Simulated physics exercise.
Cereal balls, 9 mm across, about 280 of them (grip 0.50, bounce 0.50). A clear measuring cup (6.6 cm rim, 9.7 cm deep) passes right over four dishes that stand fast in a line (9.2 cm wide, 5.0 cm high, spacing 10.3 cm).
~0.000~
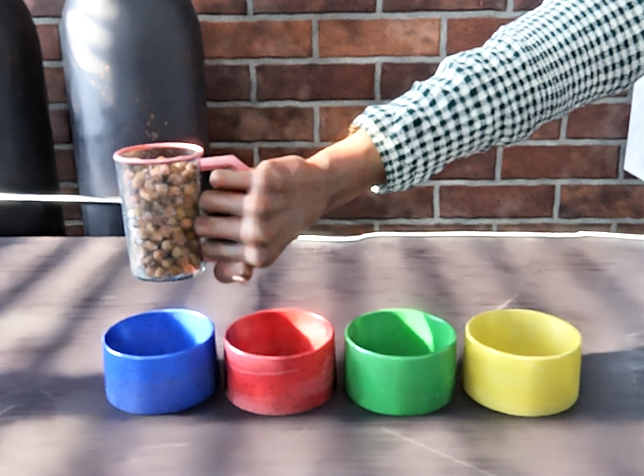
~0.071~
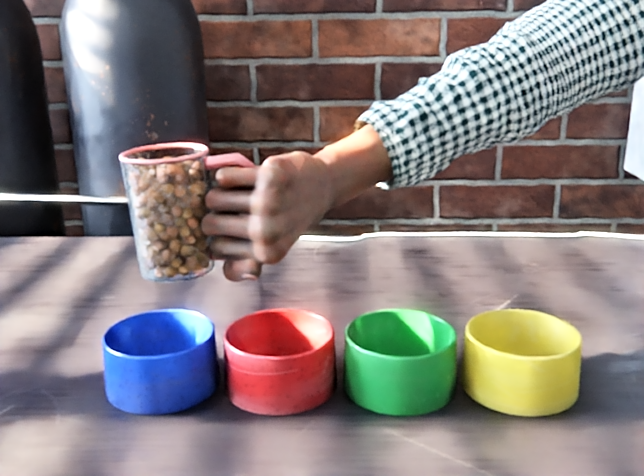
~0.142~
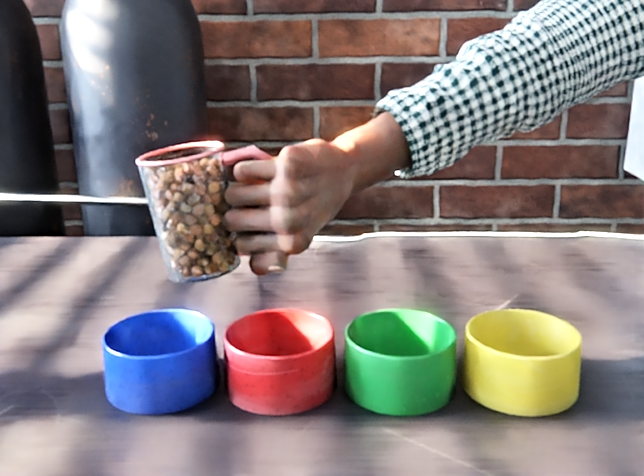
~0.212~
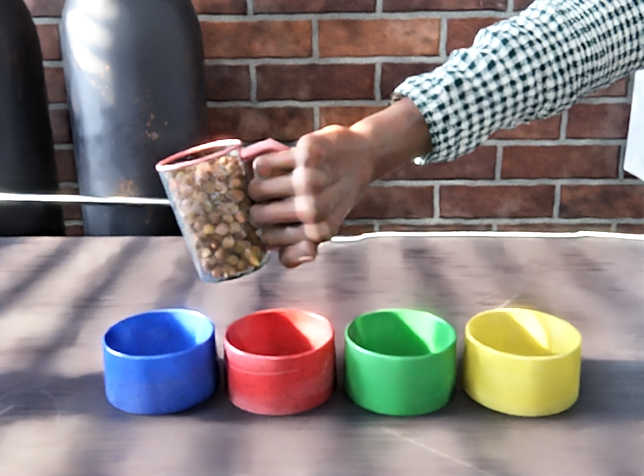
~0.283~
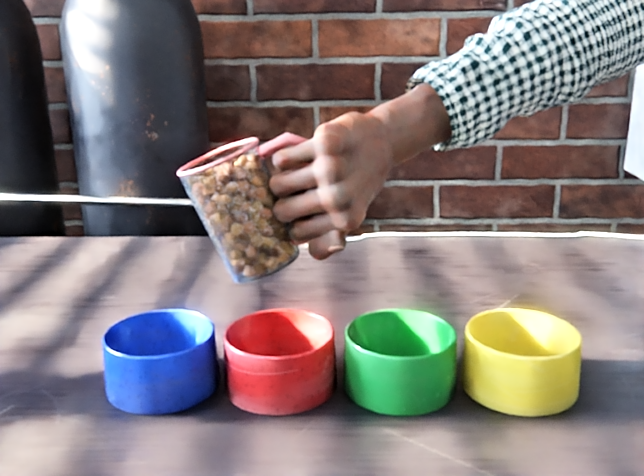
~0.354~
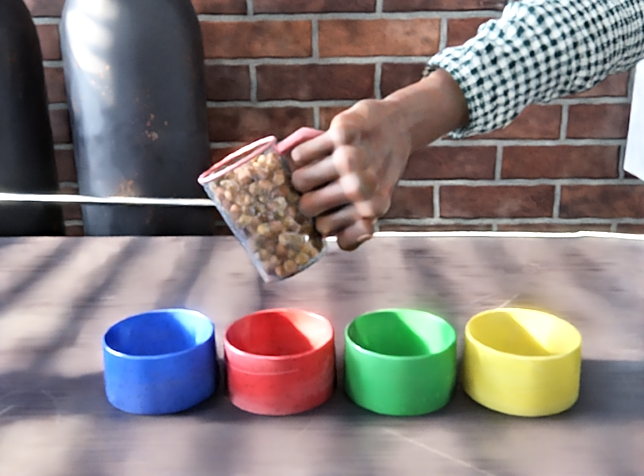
On a table before a brick wall, a hand holds a clear cup of small round brown pieces upright above blue, red, green and yellow dishes in a row. The hand moves the cup a short way right, from above the blue dish to above the red, while tilting it leftward.
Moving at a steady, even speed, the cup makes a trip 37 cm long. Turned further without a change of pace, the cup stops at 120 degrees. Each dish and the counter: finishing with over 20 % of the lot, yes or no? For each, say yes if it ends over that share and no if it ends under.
Red - no, blue - no, green - no, yellow - yes, counter - no.
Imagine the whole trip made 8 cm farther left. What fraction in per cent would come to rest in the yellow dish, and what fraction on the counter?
Shares - yellow 0 / counter 10.
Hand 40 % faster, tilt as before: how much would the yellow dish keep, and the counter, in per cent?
Shares - yellow 100, counter 0.
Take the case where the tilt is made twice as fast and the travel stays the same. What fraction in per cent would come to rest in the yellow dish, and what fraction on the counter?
In that case the yellow dish gets 10 while the counter gets 10.
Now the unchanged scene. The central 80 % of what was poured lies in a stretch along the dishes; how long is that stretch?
Length: About 6 cm.
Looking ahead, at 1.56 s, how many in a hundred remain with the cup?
Approx. 40 % - an estimate.
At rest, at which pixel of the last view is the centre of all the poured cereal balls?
Centre at rest, approx.: (516, 359) px.
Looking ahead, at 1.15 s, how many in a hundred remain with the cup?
Somewhere near 90 per cent of the load.
Then, at 0.83 s, tilt 72 degrees; cup holds 100 %.
After 1.15 s, tilt 101 degrees; cup holds 90 %.
Then, at 1.56 s, tilt 120 degrees; cup holds 40 %, yellow 50 %.
By 2.5 s all is still; red 0 %, blue 0 %, green 0 %, yellow 95 %, counter 5 %.
